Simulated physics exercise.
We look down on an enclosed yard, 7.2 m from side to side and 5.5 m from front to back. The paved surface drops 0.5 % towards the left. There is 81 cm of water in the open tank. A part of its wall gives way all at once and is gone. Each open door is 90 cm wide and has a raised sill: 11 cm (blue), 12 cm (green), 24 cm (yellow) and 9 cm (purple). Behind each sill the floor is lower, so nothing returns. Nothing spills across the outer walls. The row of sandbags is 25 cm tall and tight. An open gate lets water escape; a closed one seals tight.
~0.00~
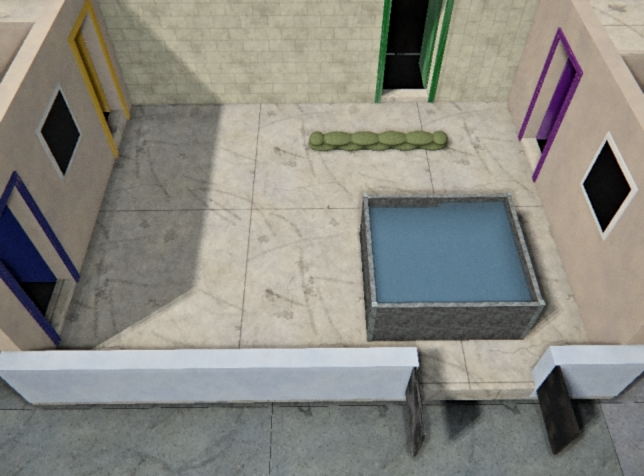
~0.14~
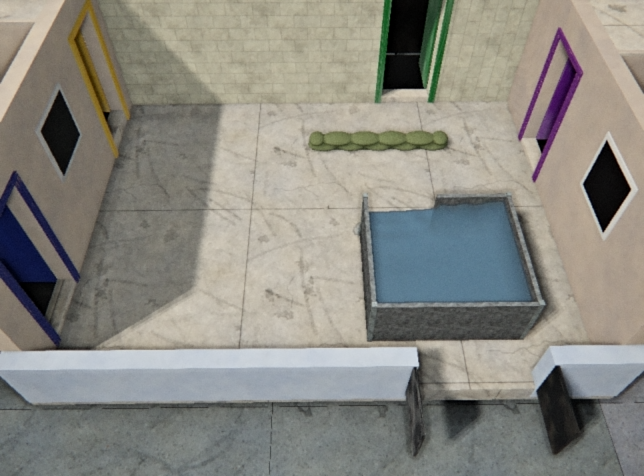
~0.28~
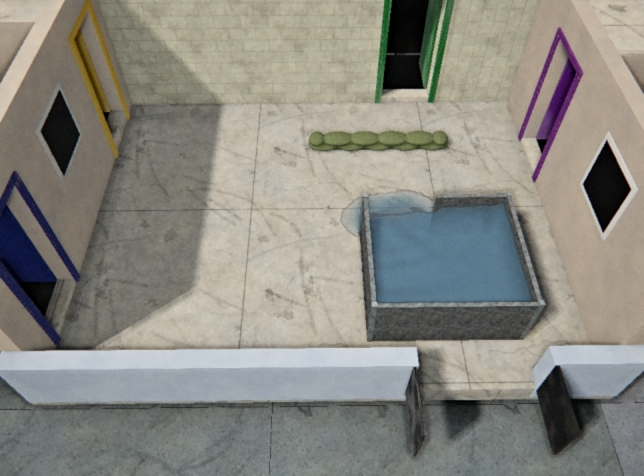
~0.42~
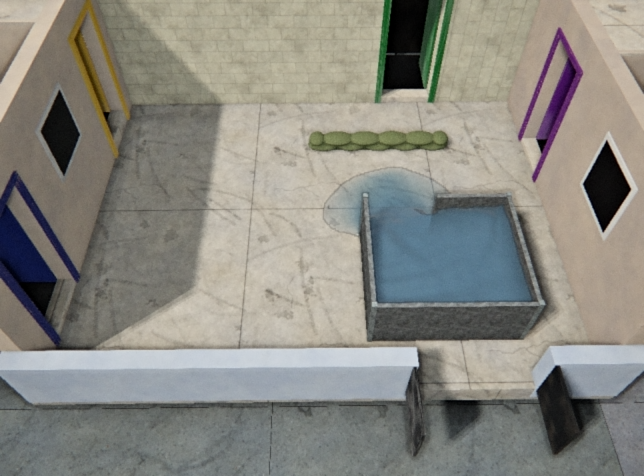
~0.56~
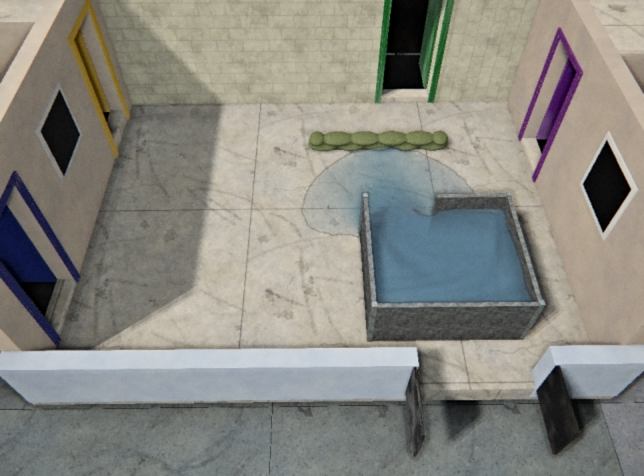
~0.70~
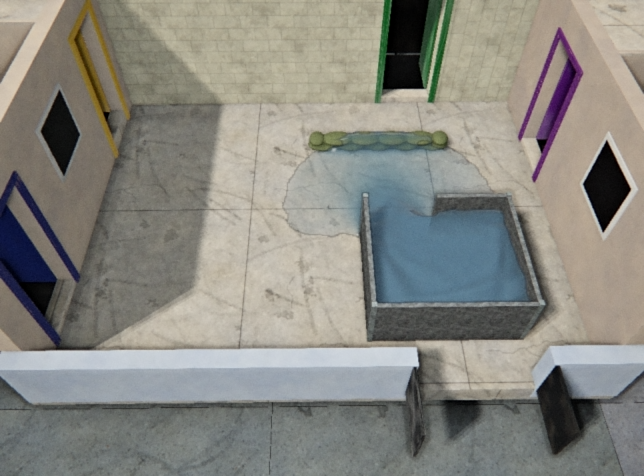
An enclosed paved yard, partly in shadow, is seen from high above by a still camera. A grey stone tank of blue water stands right of centre, with a low green hedge behind it, blue and yellow doorways left, a green one at the back and a purple one right. Part of the tank's far wall vanishes at its left corner, and water pours out, spreading backward and leftward around the hedge.
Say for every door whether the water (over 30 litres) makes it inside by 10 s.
Door by door: At the blue door it stays under the limit; at the green door it stays under the limit; at the yellow door it does not reach the limit; at the purple door it passes the limit.
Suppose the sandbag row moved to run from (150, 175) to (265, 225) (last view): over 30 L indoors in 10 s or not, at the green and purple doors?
Against that limit: Green over, purple not over.
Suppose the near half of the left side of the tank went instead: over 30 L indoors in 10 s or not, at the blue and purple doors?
Against that limit: Blue over, purple not over.
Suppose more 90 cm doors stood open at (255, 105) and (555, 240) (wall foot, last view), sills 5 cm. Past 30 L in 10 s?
In turn: Past it, under.
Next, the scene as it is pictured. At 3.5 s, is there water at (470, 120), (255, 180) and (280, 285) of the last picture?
In that order: Under water, flooded, dry.
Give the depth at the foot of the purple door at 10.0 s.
About 6.5 cm.
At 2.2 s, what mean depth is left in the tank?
Roughly 40 cm on average.
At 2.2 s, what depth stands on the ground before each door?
Depths in cm: Blue 0, green 13, yellow 0, purple 20.
After 1.4 s water covers 30 % of the floor and is deepest (45 cm) near (373, 153); blue door not reached, green door not reached, yellow door not reached, purple door 3 cm at the sill, 0 L in.
After 2.2 s water covers 50 % of the floor and is deepest (36 cm) near (384, 160); blue door not reached, green door 13 cm at the sill, 0 L in, yellow door not reached, purple door 20 cm at the sill, 16 L in.
After 3.5 s water covers 55 % of the floor and is deepest (26 cm) near (373, 153); blue door not reached, green door 7 cm at the sill, 0 L in, yellow door 22 cm at the sill, 1 L in, purple door 19 cm at the sill, 75 L in.
After 6.0 s water covers 80 % of the floor and is deepest (18 cm) near (52, 364); blue door 7 cm at the sill, 0 L in, green door 5 cm at the sill, 1 L in, yellow door 13 cm at the sill, 1 L in, purple door 12 cm at the sill, 146 L in.
After 10.0 s water covers 95 % of the floor and is deepest (14 cm) near (48, 377); blue door 13 cm at the sill, 4 L in, green door 3 cm at the sill, 1 L in, yellow door 8 cm at the sill, 1 L in, purple door 6 cm at the sill, 152 L in.
